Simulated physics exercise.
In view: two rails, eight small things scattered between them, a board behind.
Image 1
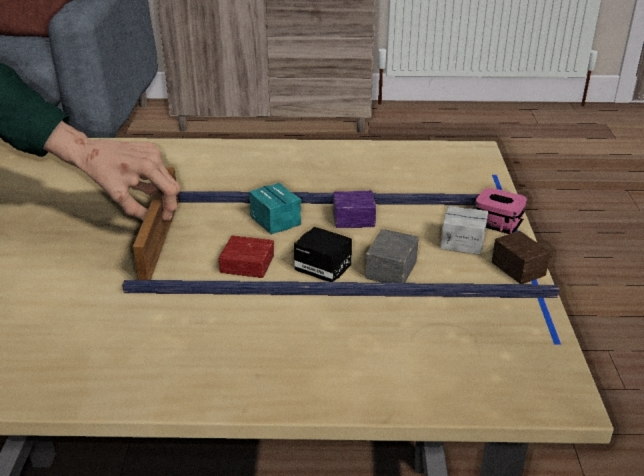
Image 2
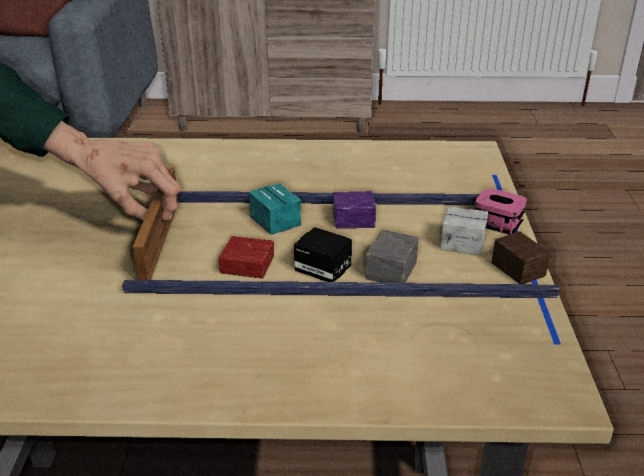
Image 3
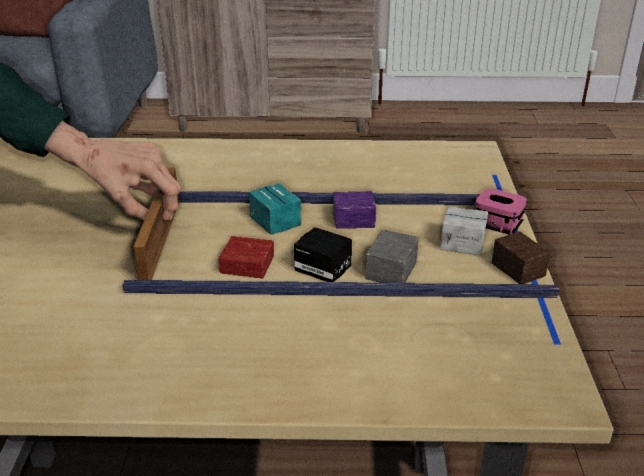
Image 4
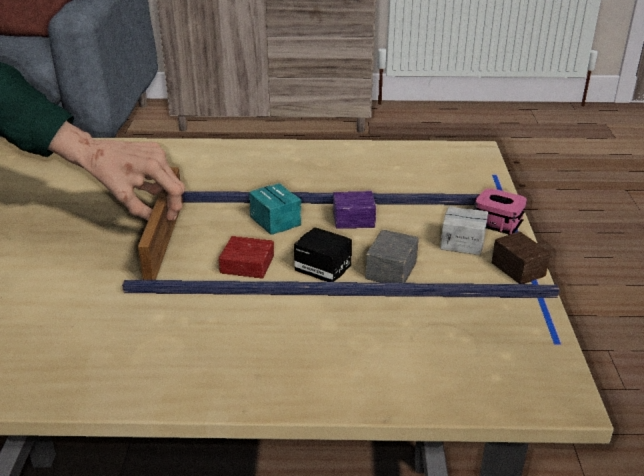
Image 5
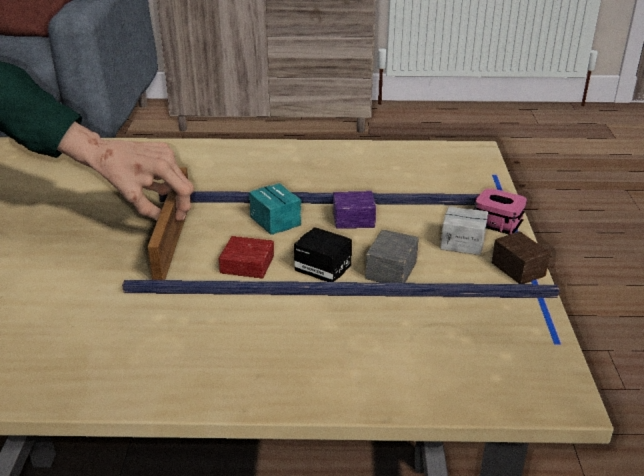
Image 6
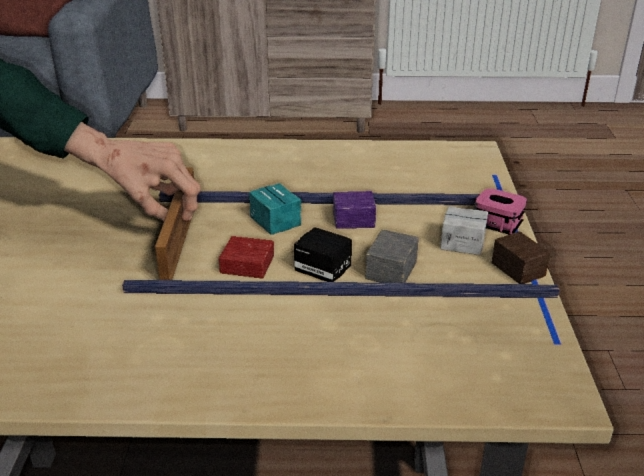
On a pale wooden table, a hand held a brown board upright behind scattered small blocks and boxes between two blue rails, then slid it slightly to the right while they stayed still.
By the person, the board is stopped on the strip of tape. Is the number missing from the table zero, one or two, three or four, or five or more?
The count that falls off is at least five.
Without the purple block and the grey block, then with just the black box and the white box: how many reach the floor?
You'd count 4 the first time and 4 the second time.
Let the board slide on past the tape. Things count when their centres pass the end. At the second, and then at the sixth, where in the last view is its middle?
It sits near (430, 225), and then near (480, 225).
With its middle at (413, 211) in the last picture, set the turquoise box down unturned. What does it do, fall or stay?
I reckon it falls away.
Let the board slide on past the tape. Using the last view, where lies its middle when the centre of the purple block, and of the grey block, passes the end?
The middle is at (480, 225) when it's the purple block, and at (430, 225) when it's the grey block.
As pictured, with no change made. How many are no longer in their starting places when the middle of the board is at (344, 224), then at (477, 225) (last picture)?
First 5, after that 8.
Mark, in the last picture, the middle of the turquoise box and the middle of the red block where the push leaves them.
Middles: Around (534, 215) and around (552, 259).
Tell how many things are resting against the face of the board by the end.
In total, 2.
Soon after, none off yet; brown block at rest near (520, 258); pink case at rest near (500, 211); white box at rest near (464, 230).
By the end, the number that fall off is five or more; fallen, black box, purple block, grey block, white box, pink case and brown block.
